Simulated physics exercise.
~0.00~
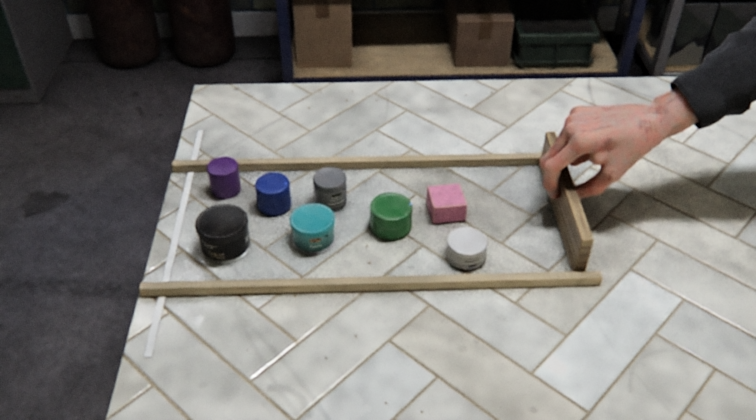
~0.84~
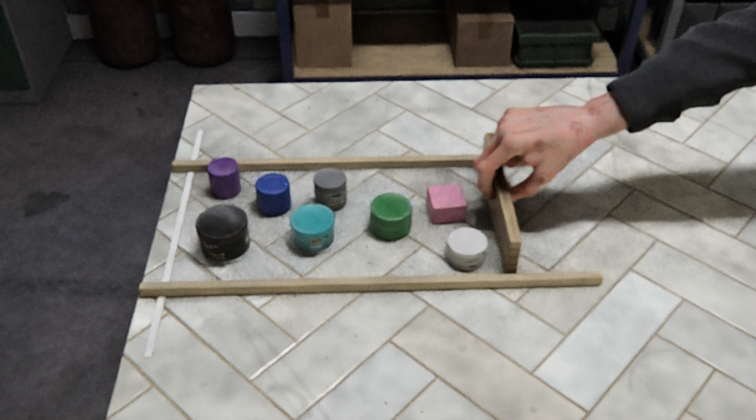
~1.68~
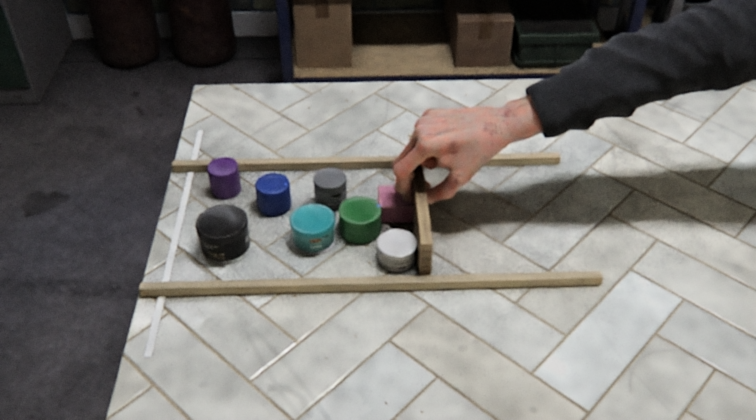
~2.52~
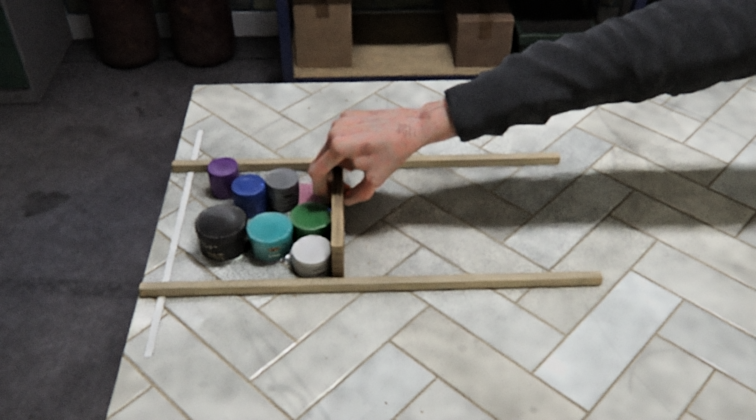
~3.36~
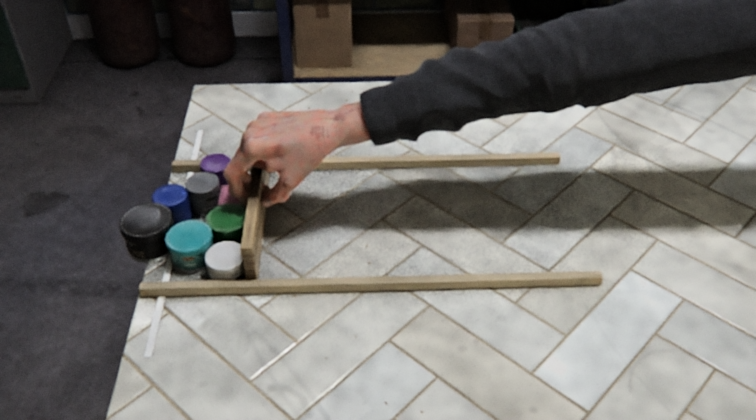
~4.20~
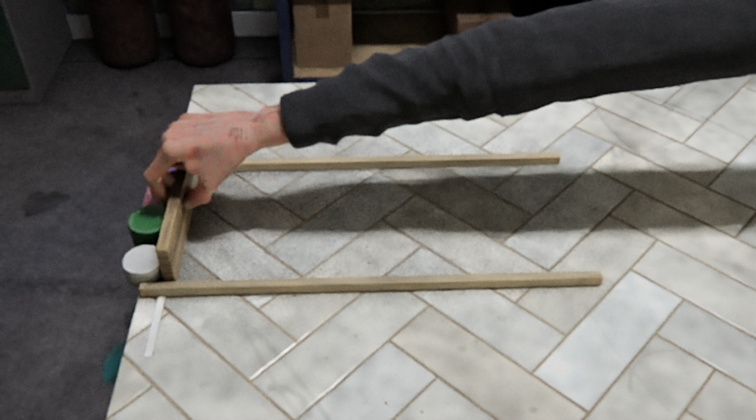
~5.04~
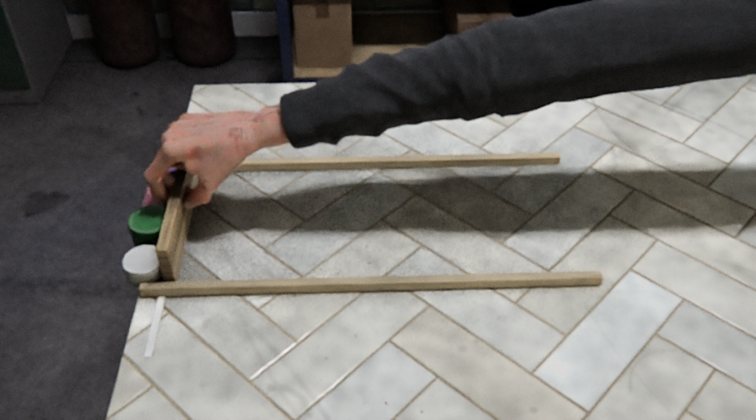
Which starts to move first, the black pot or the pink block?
The pink block starts to move first, pushed along by the board while the black pot is still at rest. The black pot only moves later, once the objects have bunched up against it.
